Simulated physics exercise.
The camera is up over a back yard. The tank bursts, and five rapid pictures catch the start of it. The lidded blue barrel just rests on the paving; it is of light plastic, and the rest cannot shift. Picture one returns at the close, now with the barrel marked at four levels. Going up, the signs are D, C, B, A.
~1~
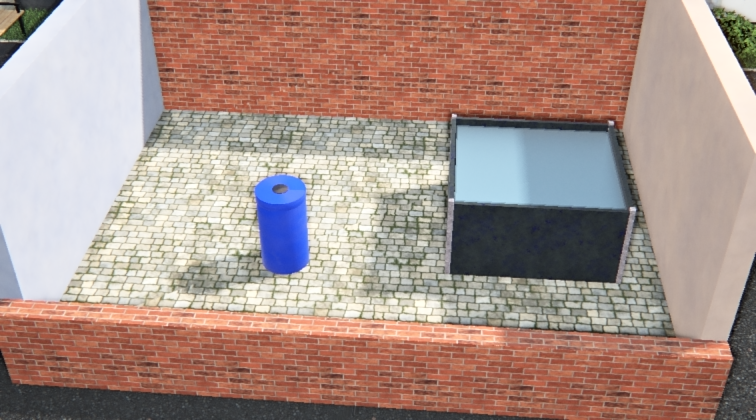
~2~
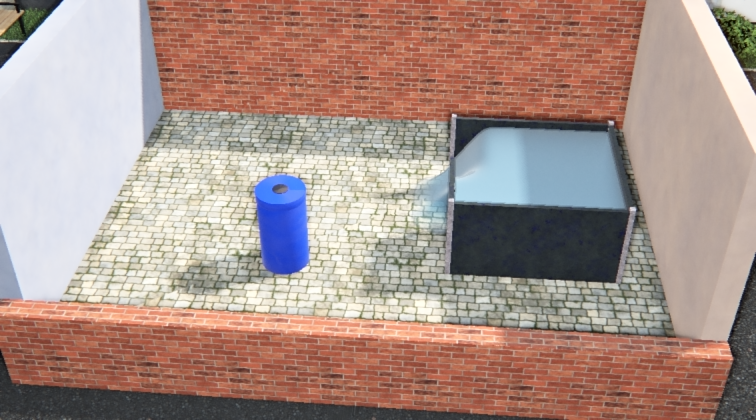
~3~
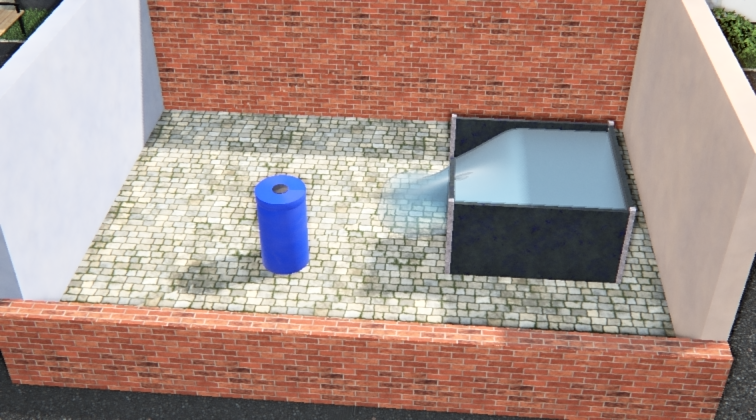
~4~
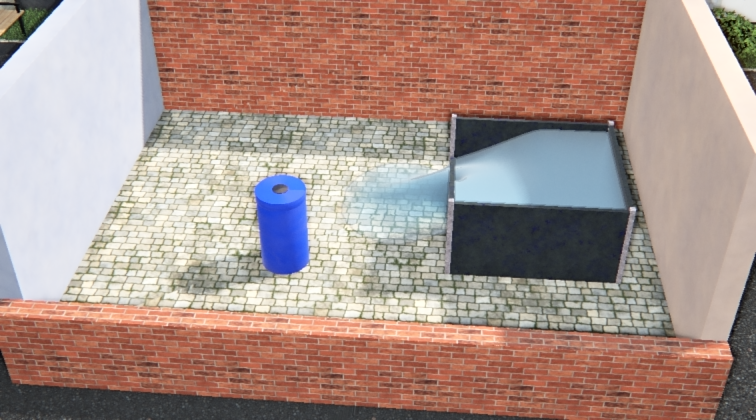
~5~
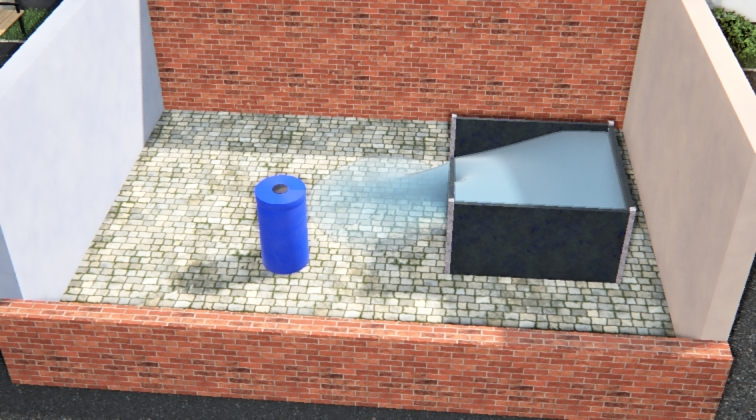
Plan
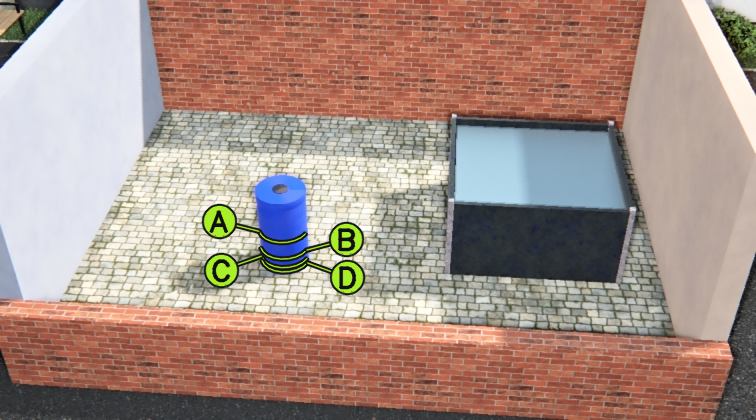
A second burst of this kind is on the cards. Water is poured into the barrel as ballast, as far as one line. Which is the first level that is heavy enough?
I would pick level B.
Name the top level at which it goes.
C.
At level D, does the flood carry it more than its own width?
Yes.
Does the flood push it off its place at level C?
Yes, that goes wrong.
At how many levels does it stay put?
Two of them.
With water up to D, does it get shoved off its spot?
Yes, that goes wrong.
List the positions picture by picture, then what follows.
Lid of the blue barrel at (280, 189); tank full, its middle at (536, 167), in the first frame.
In the second frame, 2 % of the ground under water, its edge towards the barrel at (422, 215).
In the third frame, 4 % of the ground under water, its edge towards the barrel at (389, 218).
In the fourth frame, 6 % of the ground under water, its edge towards the barrel at (360, 223).
Lid of the blue barrel at (280, 189); 9 % of the ground under water, its edge towards the barrel at (341, 237), in the fifth frame.
In lime, A at (279, 242); B at (280, 259); C at (281, 267); D at (281, 271); from the bottom up D, C, B, A.
With A, it does not move.
With B, it does not move.
With C, it is pushed about its own width away.
With D, it is pushed about 3 times its own width away.
